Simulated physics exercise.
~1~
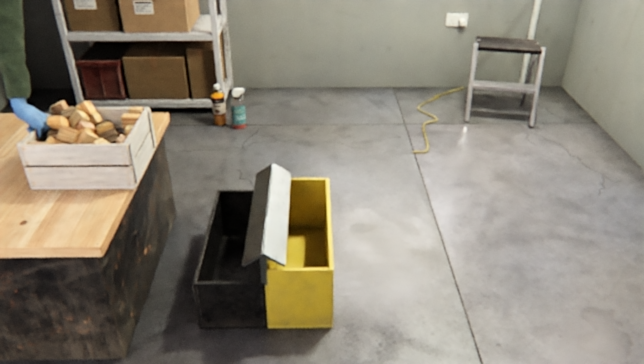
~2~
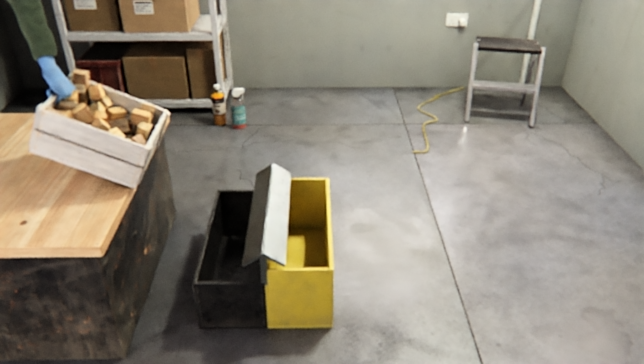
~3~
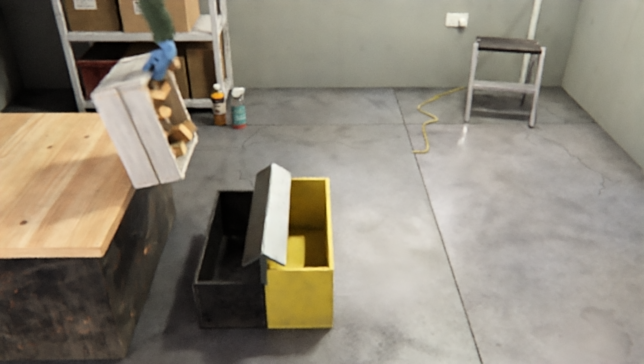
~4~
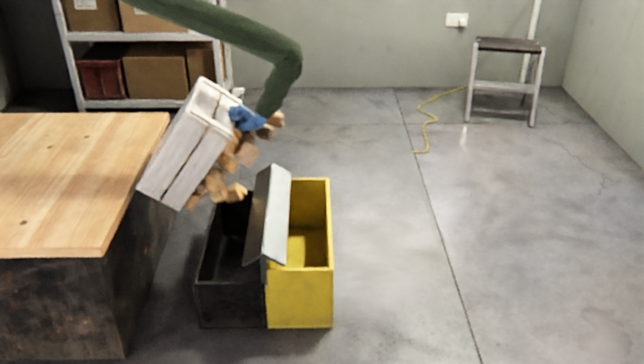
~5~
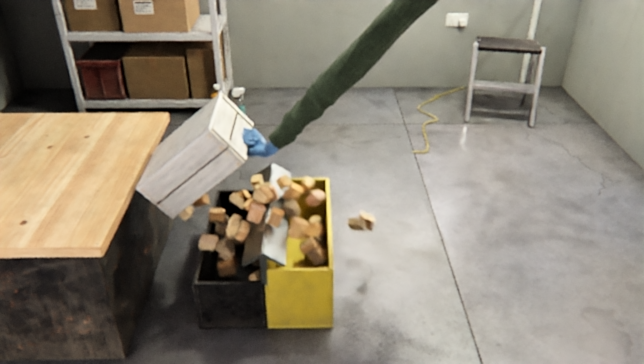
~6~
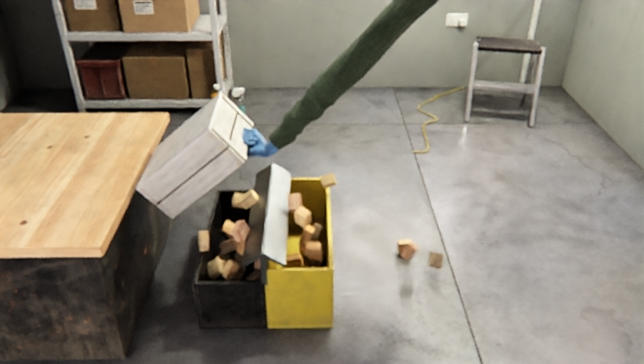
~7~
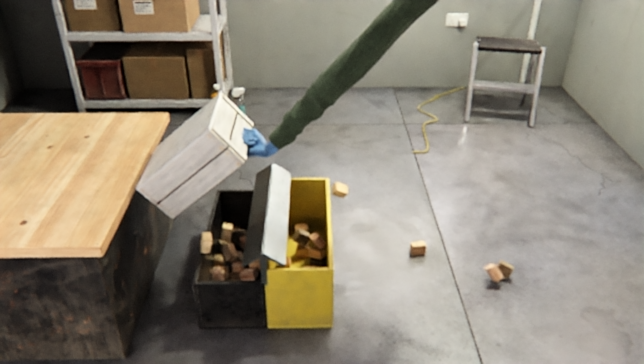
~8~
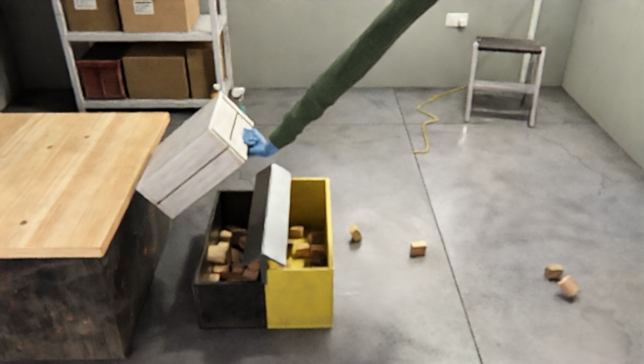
A gloved hand tips wooden blocks into black and yellow bins; a few scatter rightward.
